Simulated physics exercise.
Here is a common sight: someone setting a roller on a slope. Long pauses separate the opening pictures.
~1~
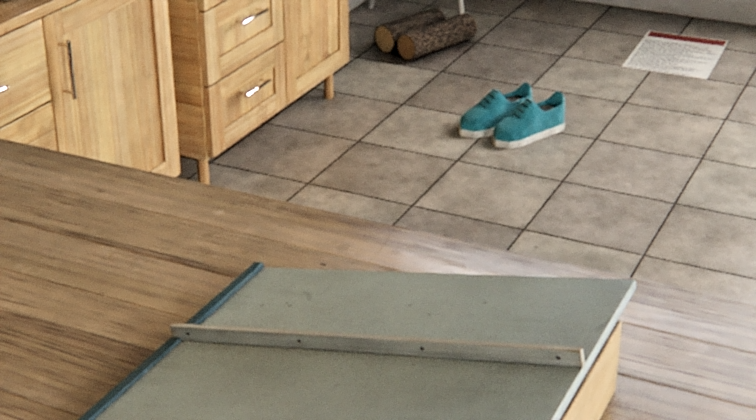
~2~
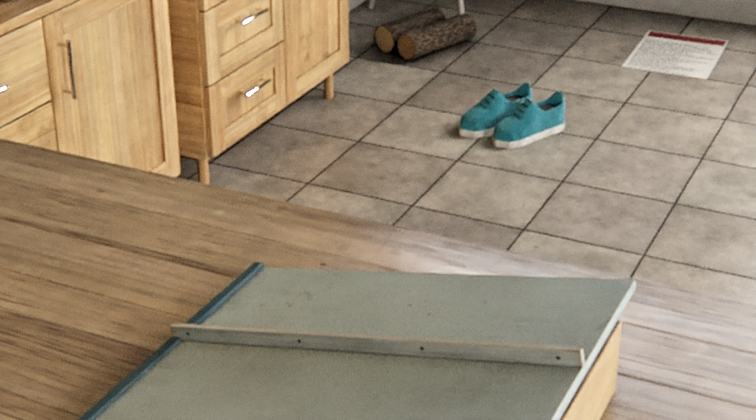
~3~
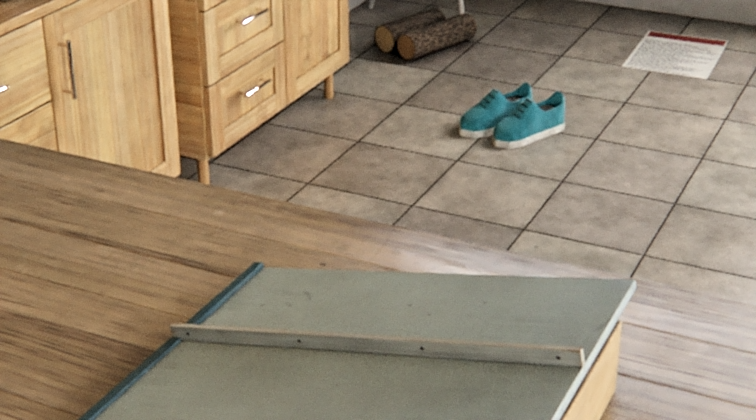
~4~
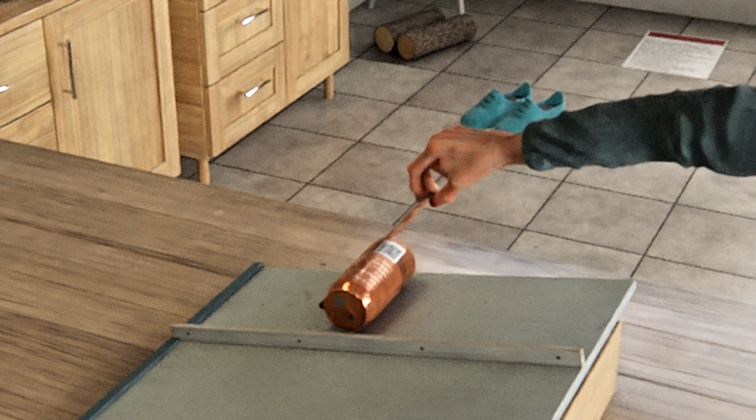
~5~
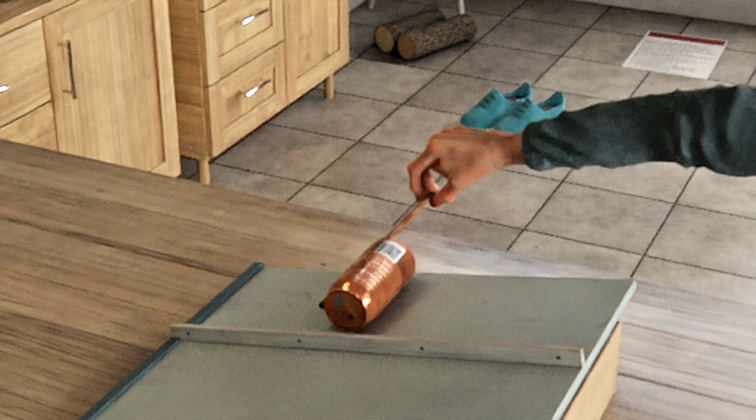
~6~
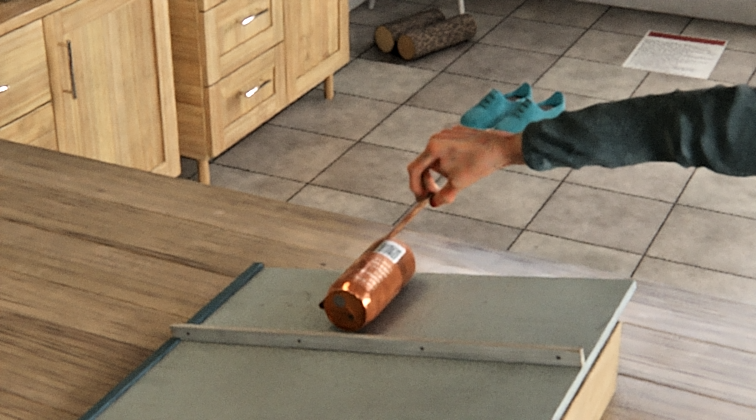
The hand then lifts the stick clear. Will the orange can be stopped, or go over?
I'd say it will go beyond the strip.
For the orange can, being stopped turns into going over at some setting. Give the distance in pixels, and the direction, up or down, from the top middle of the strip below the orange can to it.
Roughly 8 pixels upward.
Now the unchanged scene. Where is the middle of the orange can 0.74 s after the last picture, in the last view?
Its middle is close to (182, 279).
Then, 0.74 s later than the last frame, orange can off the board near (182, 280).
When it is over, the orange can rolls off the board.
